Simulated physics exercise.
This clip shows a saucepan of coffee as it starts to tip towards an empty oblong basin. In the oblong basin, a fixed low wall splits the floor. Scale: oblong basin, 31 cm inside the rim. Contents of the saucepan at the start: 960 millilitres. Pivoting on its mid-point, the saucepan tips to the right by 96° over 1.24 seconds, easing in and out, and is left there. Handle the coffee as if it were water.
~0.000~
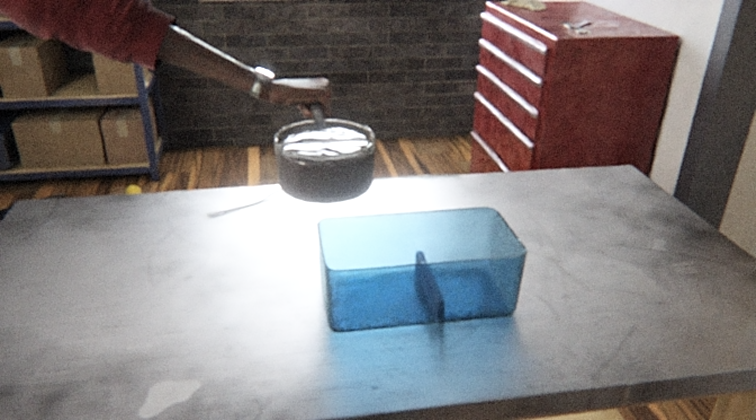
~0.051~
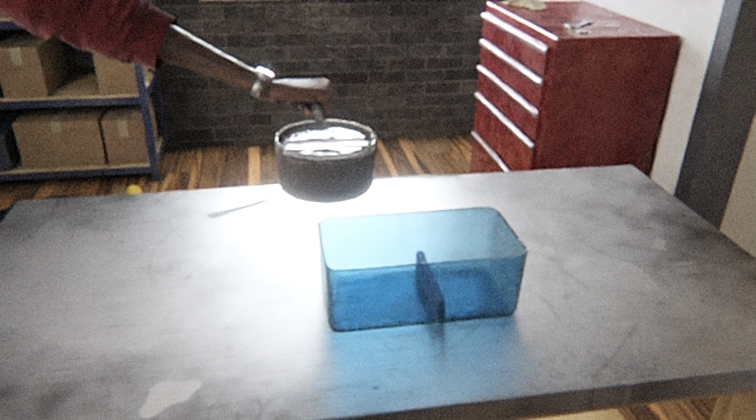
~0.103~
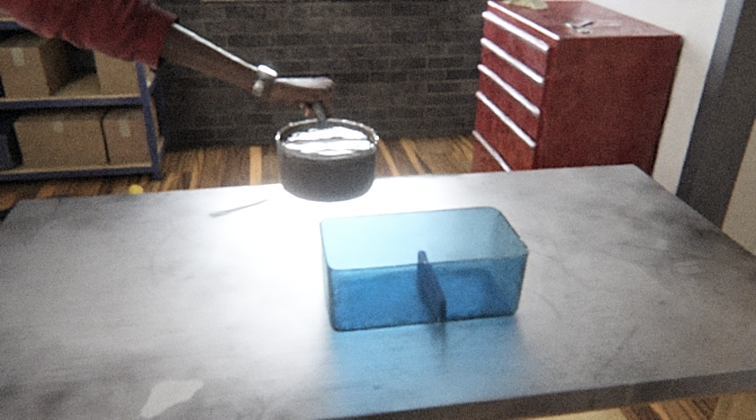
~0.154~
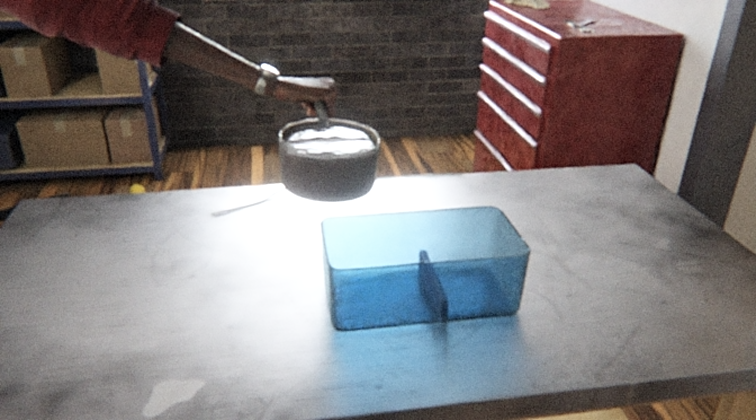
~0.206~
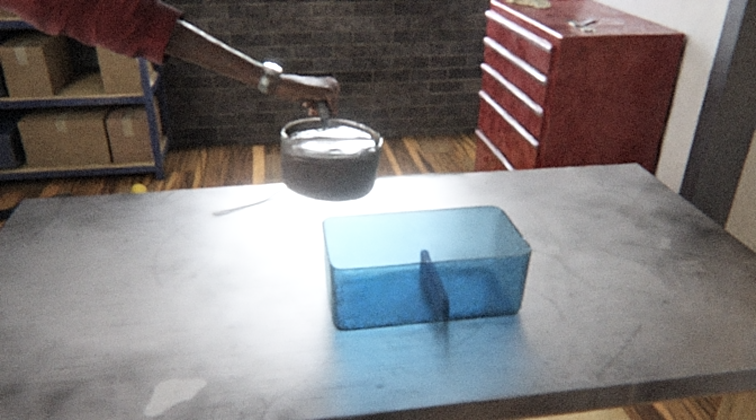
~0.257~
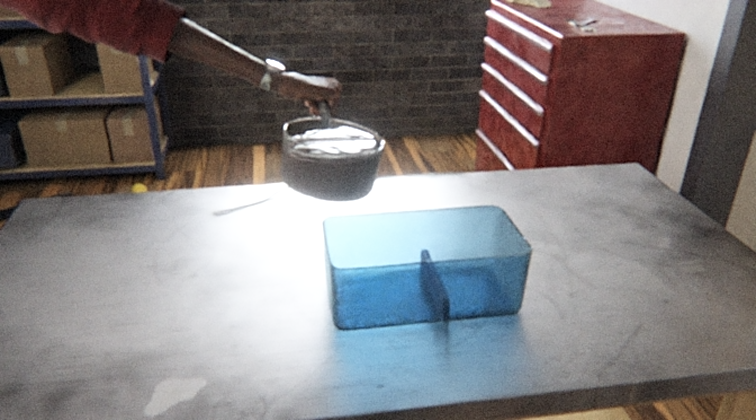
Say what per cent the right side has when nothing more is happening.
It has about 26 per cent.
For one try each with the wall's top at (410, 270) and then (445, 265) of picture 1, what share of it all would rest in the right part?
Respectively close to 60 and 0 %.
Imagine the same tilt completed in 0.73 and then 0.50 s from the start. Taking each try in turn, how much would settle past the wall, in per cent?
20 in a hundred, followed by 10 in a hundred.
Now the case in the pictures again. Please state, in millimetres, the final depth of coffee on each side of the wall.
Final levels - left approx 26 mm, right approx 12 mm.
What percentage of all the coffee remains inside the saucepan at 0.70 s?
Still held: Roughly 64 % of the total.
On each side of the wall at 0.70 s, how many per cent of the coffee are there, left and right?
10 left and 0 right, roughly.
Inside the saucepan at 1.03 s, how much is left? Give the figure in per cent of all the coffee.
Share remaining: Approx. 16 %.
Then, 0.70 s in, the tilt is 58° and 63 per cent is still to pour, 10 is left of the wall and 0 right of it.
Then, 1.03 s in, the tilt is 89° and 16 per cent is still to pour, 48 is left of the wall and 25 right of it.
Then, 1.37 s in, the tilt is 96° and 2 per cent is still to pour, 69 is left of the wall and 26 right of it.
Then, 1.74 s in, the tilt is 96° and 0 per cent is still to pour, 73 is left of the wall and 26 right of it.
Finally, 73 per cent lies left of the wall, 26 right of it and 1 outside.
